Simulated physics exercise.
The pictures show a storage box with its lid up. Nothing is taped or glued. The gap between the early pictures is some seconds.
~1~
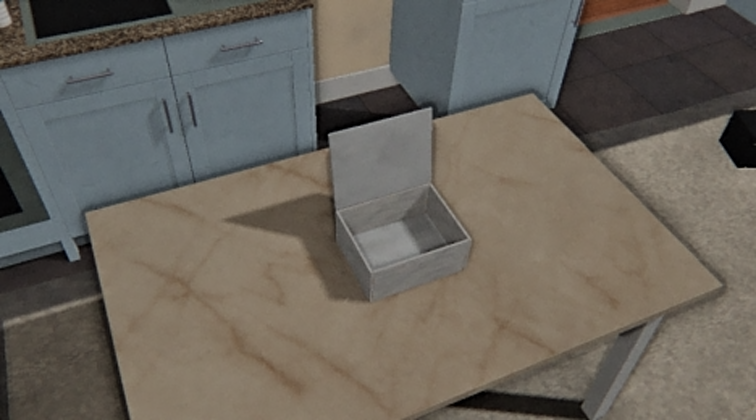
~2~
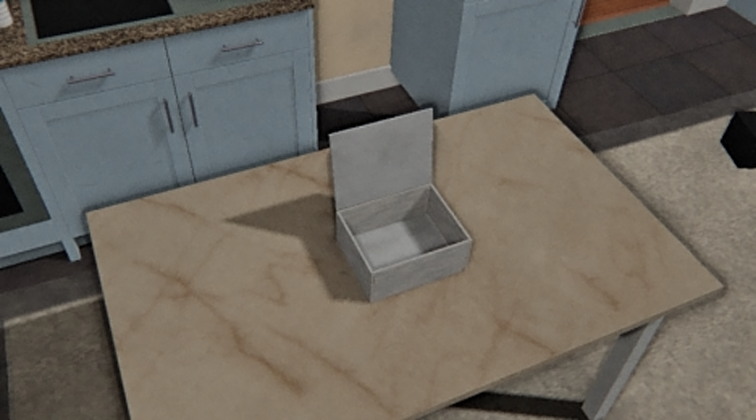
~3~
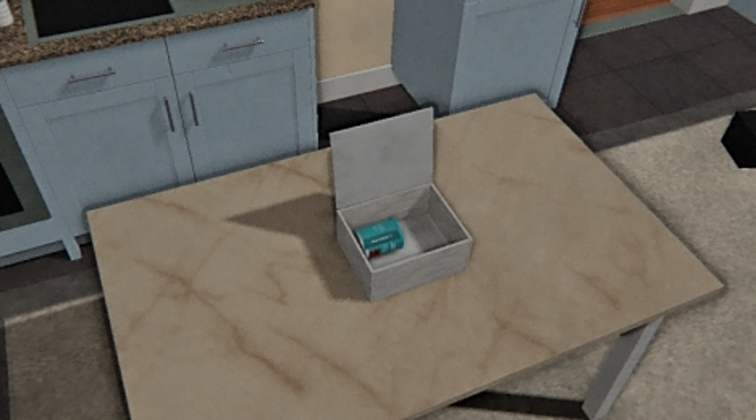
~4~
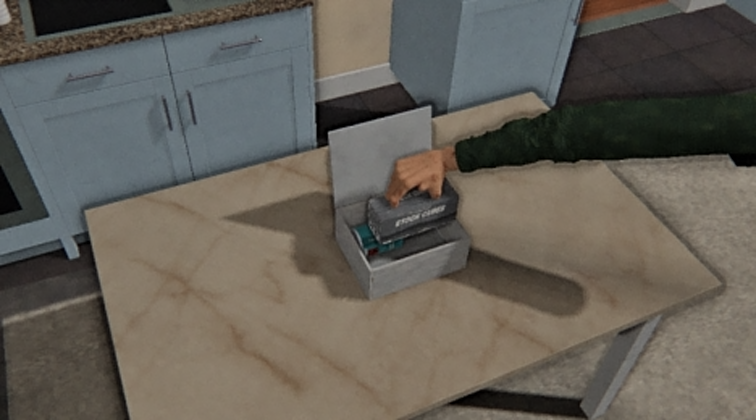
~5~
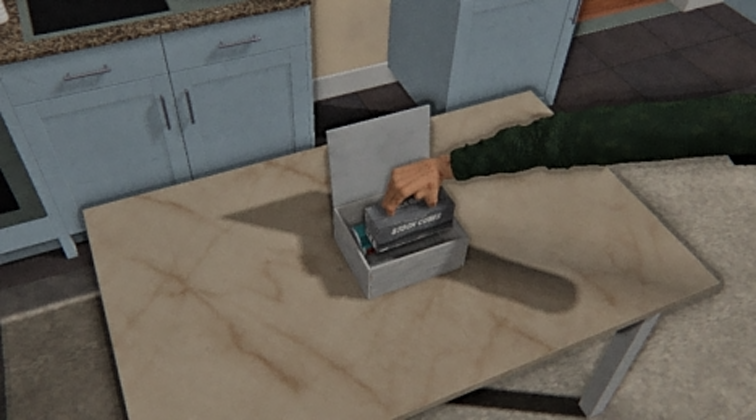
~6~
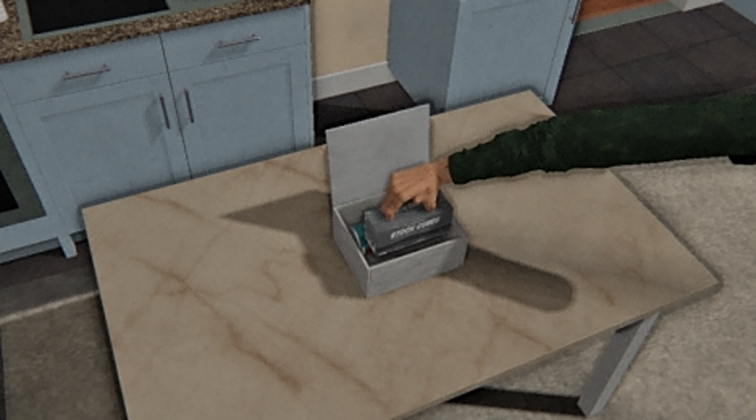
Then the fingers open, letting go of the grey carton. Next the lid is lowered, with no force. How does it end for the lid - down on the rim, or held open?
For the lid it ends down on the rim.
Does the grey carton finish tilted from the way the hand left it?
As it turns out, it changes its angle.
Then, 1.00 s on from there, lid starting down; grey carton on its side near (408, 254); turquoise tin shifted a little.
Then, 1.70 s on from there, lid 47° above the rim; grey carton on its side near (408, 254); turquoise tin shifted a little.
Then, 2.00 s on from there, lid shut; grey carton on its side near (408, 254); turquoise tin shifted a little.
In the end, lid shut; toppled in the box, grey carton; turquoise tin unmoved. At the end, from the last picture's camera, grey carton near (408, 254).
